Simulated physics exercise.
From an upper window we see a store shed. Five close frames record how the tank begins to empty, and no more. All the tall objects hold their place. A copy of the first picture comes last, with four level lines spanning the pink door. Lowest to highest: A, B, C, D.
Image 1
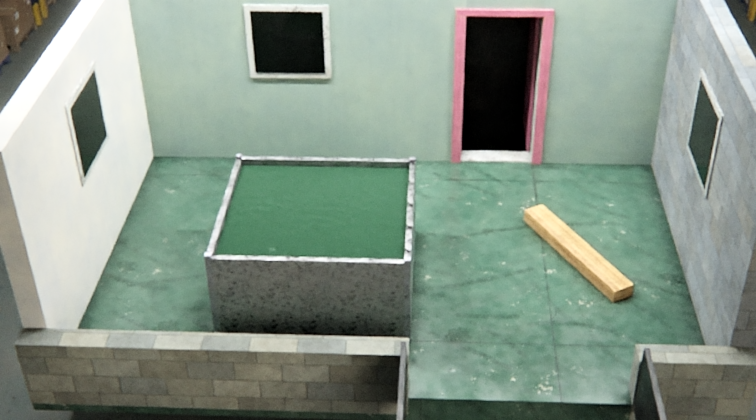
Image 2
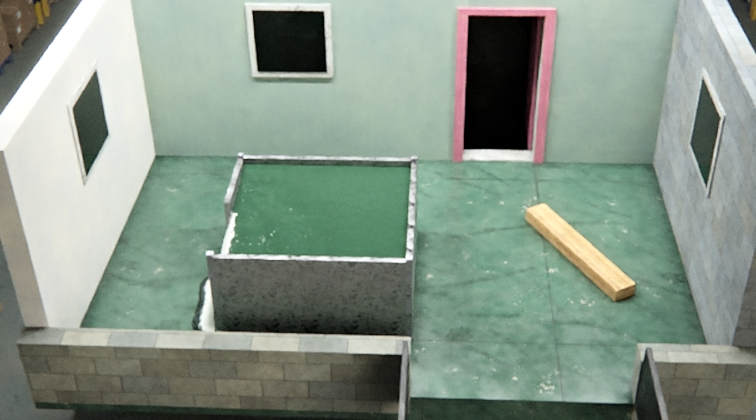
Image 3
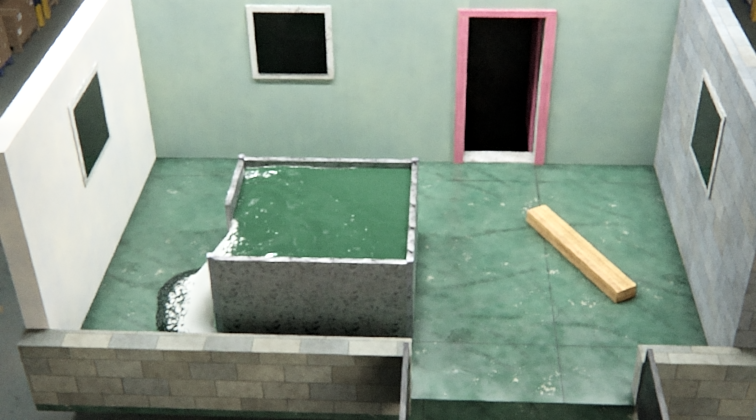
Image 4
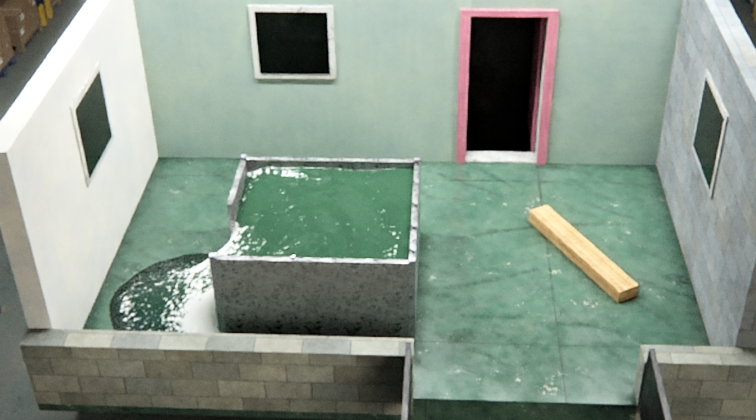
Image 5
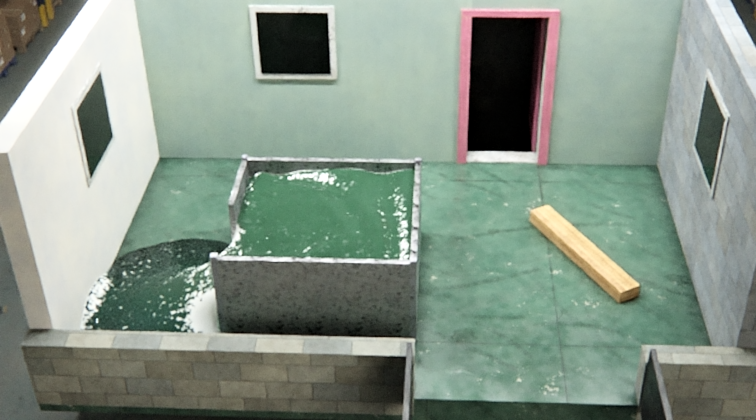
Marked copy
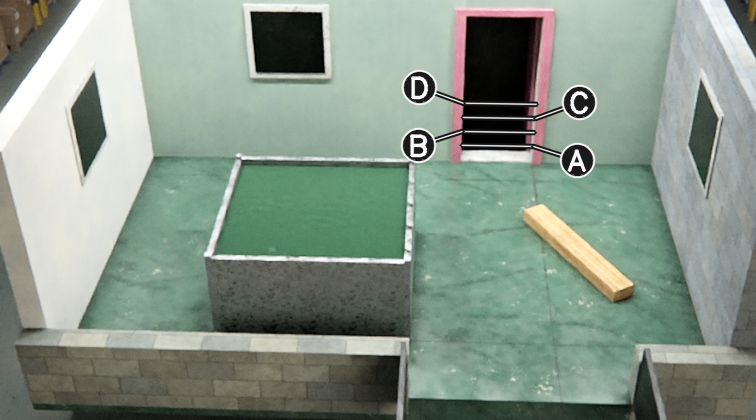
Water pouring from the left side of a square tank and spreading across the green floor toward the white wall.
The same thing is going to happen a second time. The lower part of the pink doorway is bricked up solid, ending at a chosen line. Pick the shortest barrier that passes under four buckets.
A.
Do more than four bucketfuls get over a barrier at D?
No, that is safe.
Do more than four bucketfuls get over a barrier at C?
No.
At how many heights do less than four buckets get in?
All four.
On the marked copy, A at (497, 145); B at (498, 132); C at (499, 118); D at (500, 103); from the bottom up A, B, C, D.
With A, nothing gets over.
With B, nothing gets over.
With C, nothing gets over.
With D, nothing gets over.
